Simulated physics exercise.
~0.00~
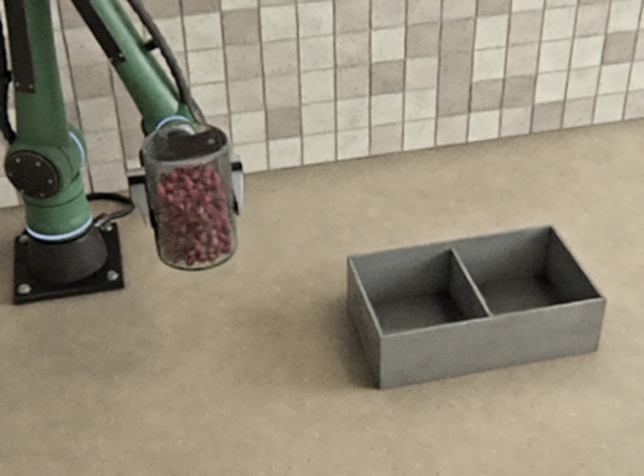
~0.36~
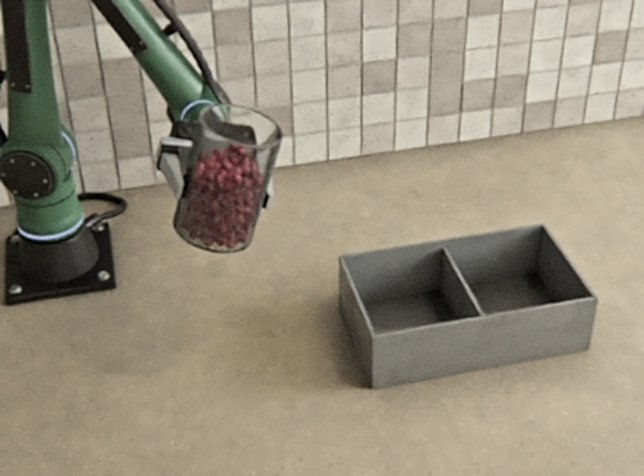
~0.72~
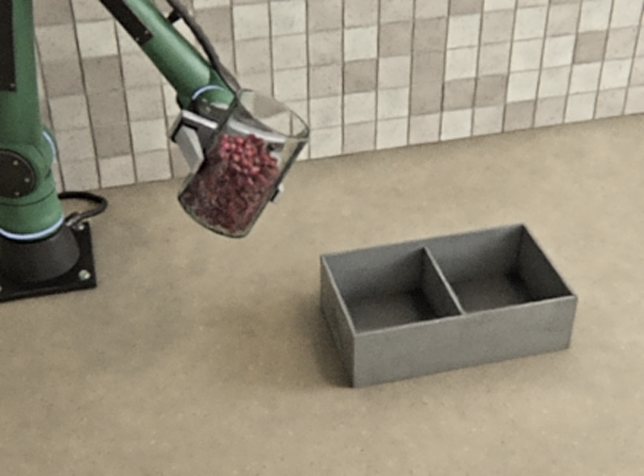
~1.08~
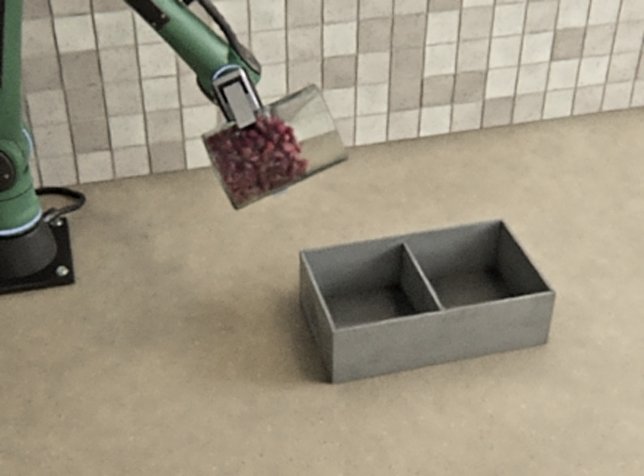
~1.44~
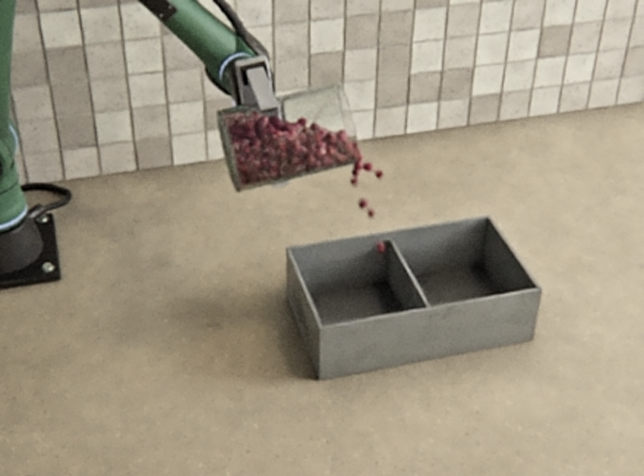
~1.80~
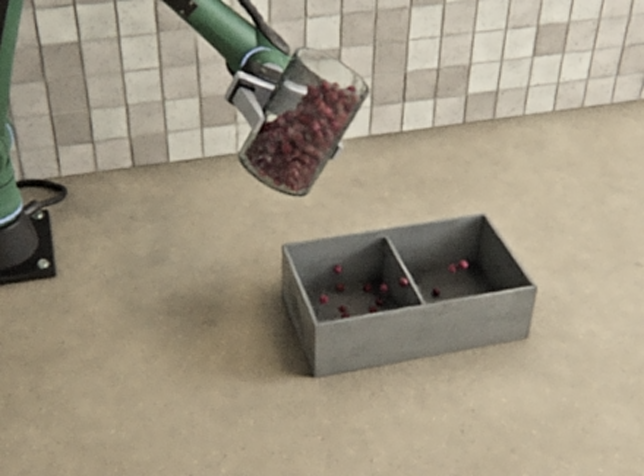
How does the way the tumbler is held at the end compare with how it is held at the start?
At the start the arm holds the tumbler upright, while at the end it is held leaning over to the right.
